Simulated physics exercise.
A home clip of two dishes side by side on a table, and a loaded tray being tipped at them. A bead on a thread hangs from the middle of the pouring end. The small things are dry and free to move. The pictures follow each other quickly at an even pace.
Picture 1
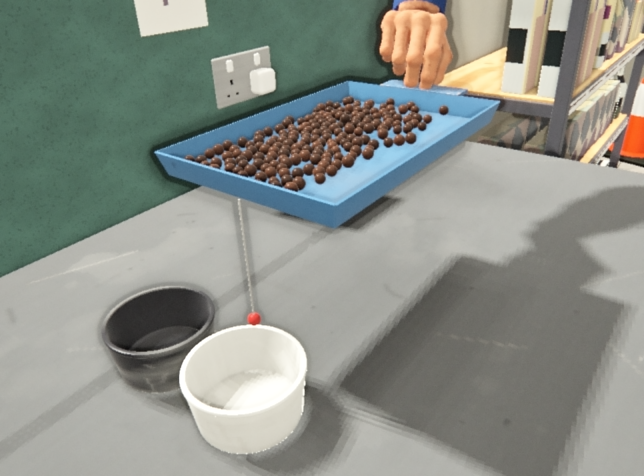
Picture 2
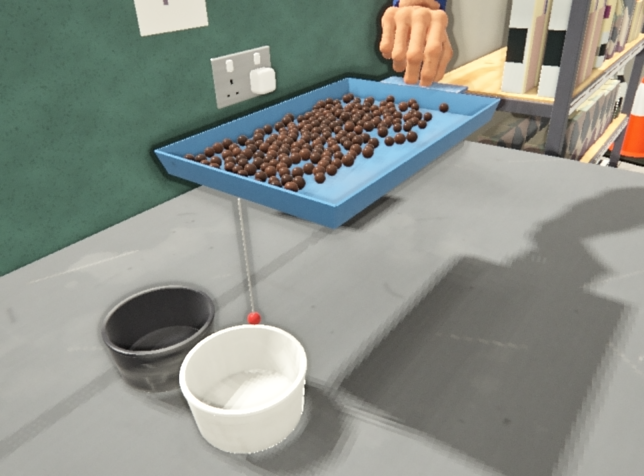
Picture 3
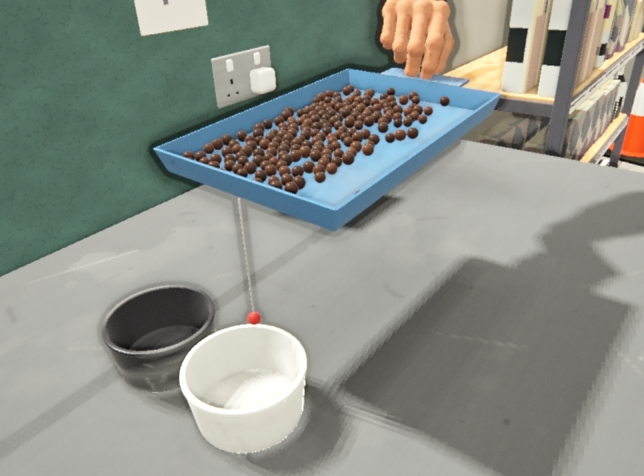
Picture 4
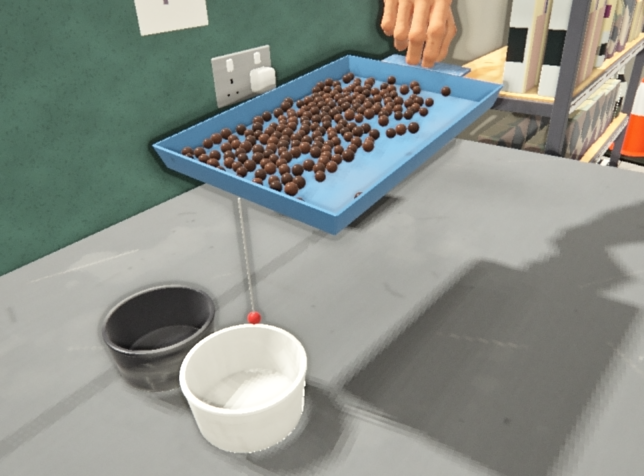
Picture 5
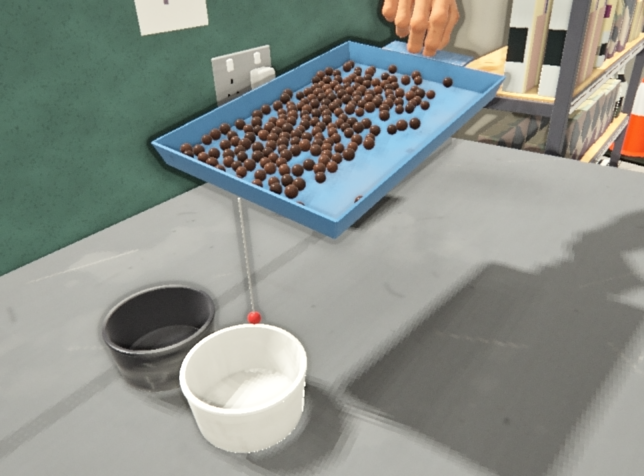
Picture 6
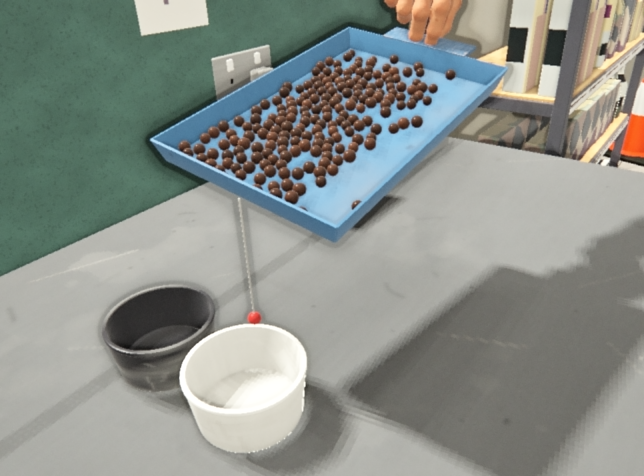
A hand held a blue tray of brown chocolate balls above a black dish and a white one, then gradually raised its far end, tilting it toward the near corner as the balls shifted slightly.
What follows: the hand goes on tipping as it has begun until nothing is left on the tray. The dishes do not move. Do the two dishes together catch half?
Together they catch under half.
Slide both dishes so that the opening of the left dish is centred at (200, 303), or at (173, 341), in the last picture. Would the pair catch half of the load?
In turn: Under half; below a half.
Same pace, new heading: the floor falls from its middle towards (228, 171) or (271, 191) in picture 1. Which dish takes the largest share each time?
One: The left one. Two: The right dish.
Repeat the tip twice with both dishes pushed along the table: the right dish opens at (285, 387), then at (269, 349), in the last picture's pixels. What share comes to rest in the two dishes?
About 60 and 0 per cent.
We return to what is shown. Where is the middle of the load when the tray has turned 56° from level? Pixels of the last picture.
At about (327, 202).
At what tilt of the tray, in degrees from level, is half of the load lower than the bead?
Around 75° of tilt.
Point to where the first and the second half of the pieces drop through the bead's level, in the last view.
First near (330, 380), later near (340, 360).
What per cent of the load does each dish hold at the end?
About: Left dish 0, right dish 0 per cent.
Soon after the last picture, tray tipped steeply; most on the tray; a small part outside both; a small part in the air.
A little later, tray tipped right over; a stray few on the tray; a stray few in the right dish; nearly all outside both; a small part in the air.
Later still, tray tipped past a quarter turn; a stray few in the right dish; nearly all outside both.
By the end, tray tipped past a quarter turn; a stray few in the right dish; none in the left dish; nearly all outside both.
